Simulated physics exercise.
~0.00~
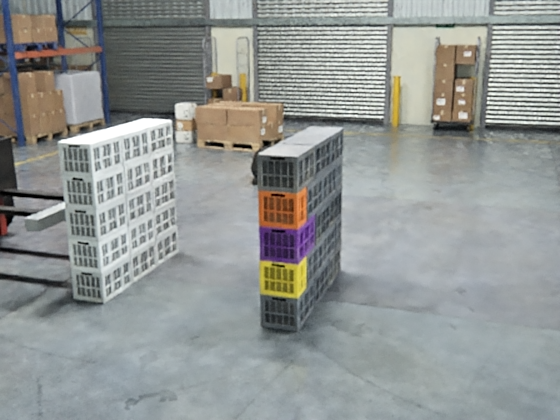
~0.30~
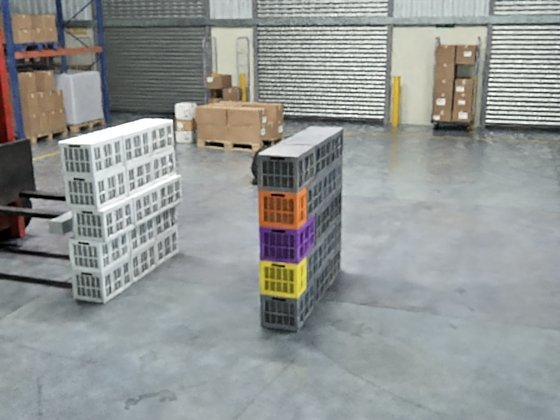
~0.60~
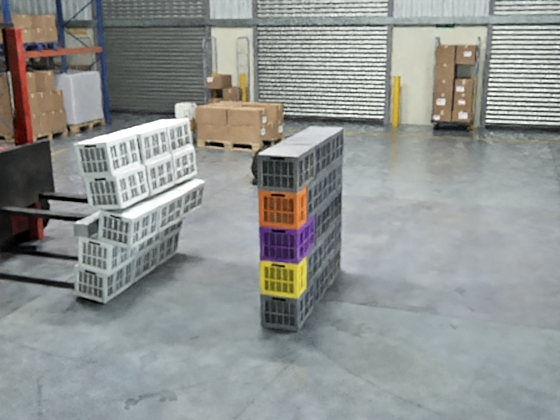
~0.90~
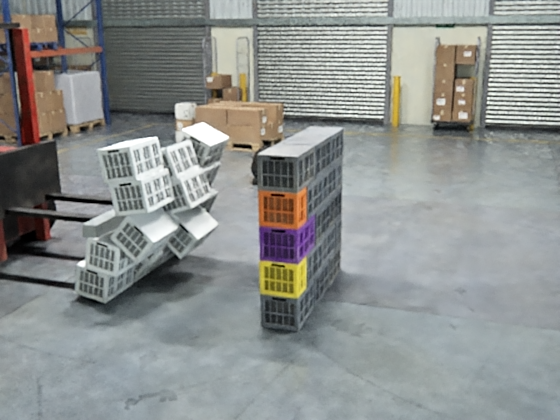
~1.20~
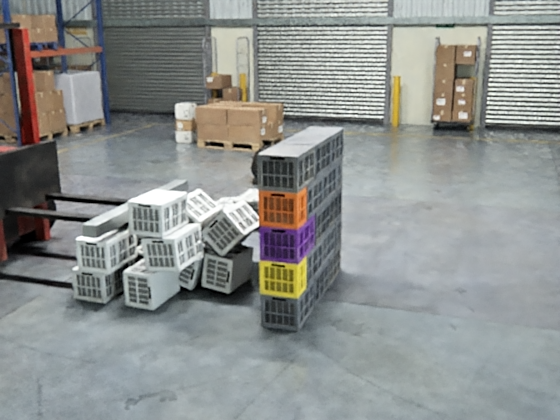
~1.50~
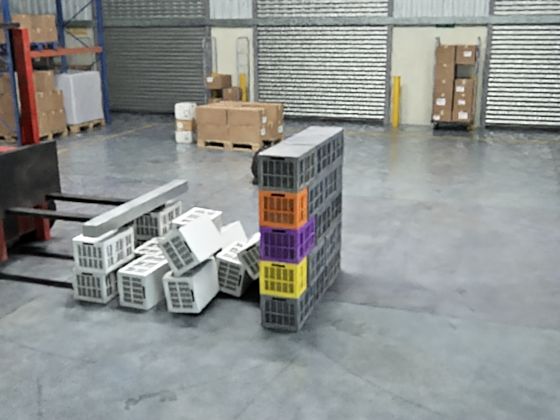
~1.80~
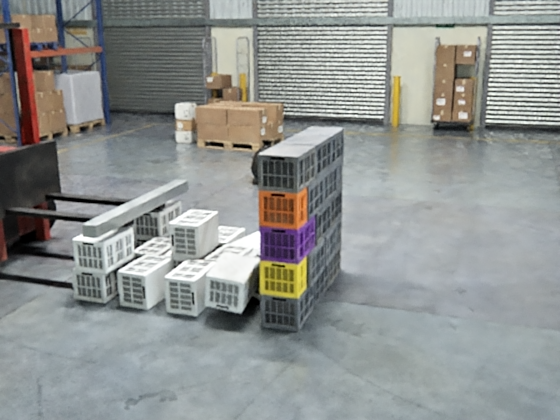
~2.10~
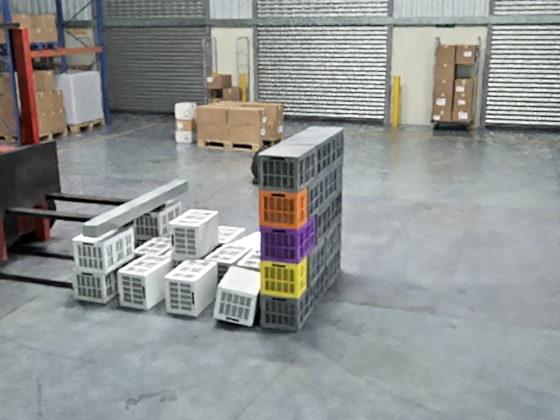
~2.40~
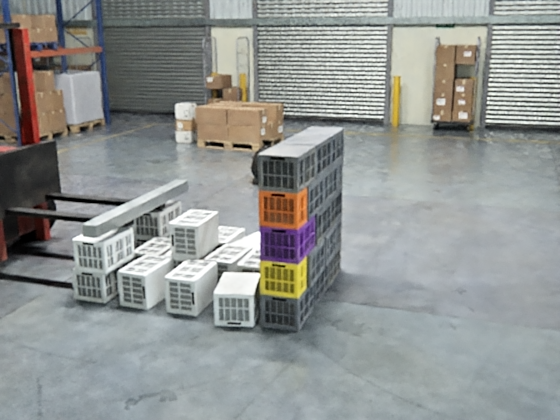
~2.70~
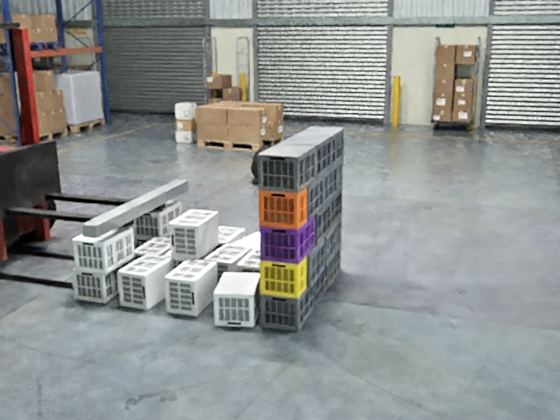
A lift truck pushed a steel beam rightward into a wall of pale crates, which leaned, broke apart and tumbled toward the darker wall beside it, leaving pale crates scattered on the floor while the dark wall, with its orange, purple and yellow crates, stayed standing.
